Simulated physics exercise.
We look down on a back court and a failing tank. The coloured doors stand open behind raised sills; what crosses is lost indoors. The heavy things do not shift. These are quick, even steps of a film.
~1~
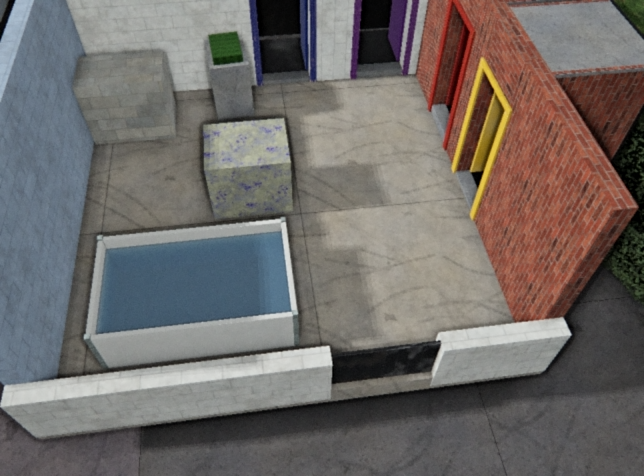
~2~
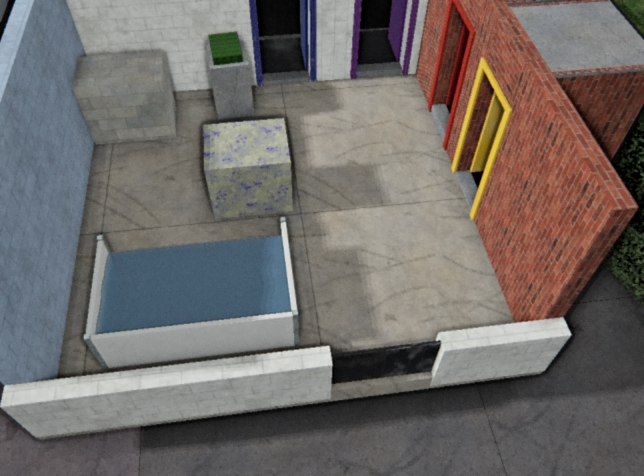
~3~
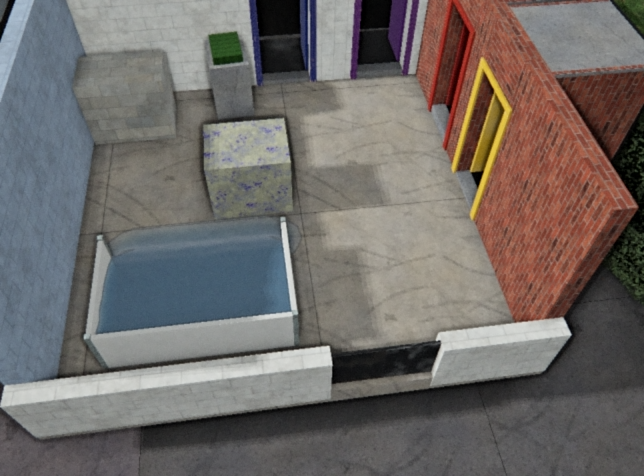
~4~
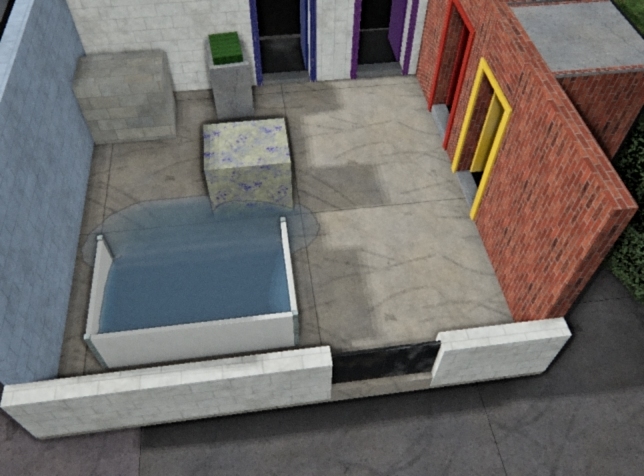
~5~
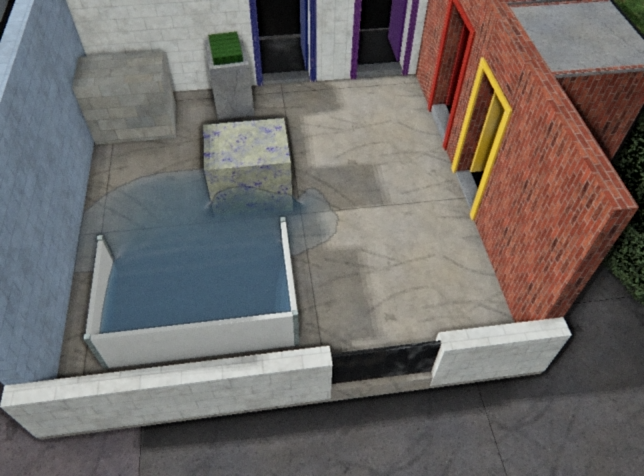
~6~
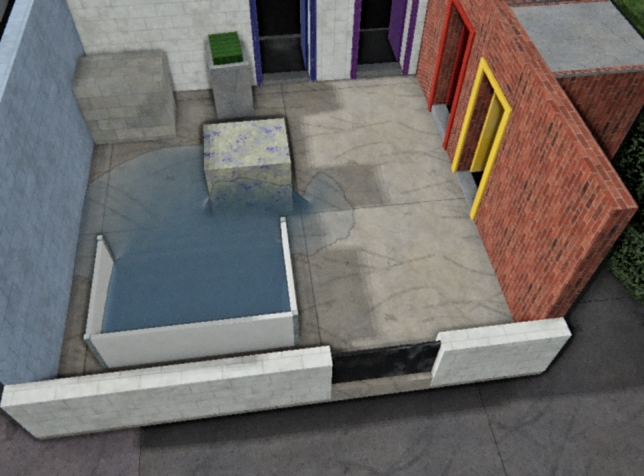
An open tank loses its far side and water spreads around the speckled block.
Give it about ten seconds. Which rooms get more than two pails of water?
One by one: The purple door stays under that; the blue door stays under that; the yellow door takes more than that; the red door stays under that.
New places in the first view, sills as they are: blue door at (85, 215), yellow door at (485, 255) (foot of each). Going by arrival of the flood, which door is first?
It is the blue door.
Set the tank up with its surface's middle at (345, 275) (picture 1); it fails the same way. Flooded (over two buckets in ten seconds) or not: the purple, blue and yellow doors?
In short: Purple door passes that mark, blue door floods, yellow door passes that mark.
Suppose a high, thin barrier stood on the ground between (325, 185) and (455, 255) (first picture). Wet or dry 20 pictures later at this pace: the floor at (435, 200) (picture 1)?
Answer: Free of water.
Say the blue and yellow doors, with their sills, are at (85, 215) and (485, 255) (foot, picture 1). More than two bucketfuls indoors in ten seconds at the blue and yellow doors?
In short: The blue one takes more; the yellow one is over.
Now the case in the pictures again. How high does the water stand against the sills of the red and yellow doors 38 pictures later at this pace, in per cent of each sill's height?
In turn 70 and 170 per cent.
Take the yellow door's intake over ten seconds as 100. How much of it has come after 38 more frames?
About 75 per cent.
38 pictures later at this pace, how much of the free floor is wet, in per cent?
Near 95 in a hundred.
A moment on, water covers 40 % of the floor; the purple door not reached, the blue door not reached, the yellow door not reached, the red door not reached.
Next, water covers 60 % of the floor; the purple door not reached, the blue door not reached, the yellow door under two buckets in, the red door wet at the sill, nothing in.
Then, water covers 75 % of the floor; the purple door wet at the sill, nothing in, the blue door not reached, the yellow door over two buckets in, the red door wet at the sill, nothing in.
Later, water covers 95 % of the floor; the purple door wet at the sill, nothing in, the blue door wet at the sill, nothing in, the yellow door over two buckets in, the red door wet at the sill, nothing in.
In the end, water covers 95 % of the floor; the purple door wet at the sill, nothing in, the blue door wet at the sill, nothing in, the yellow door far over two buckets in, the red door wet at the sill, nothing in.
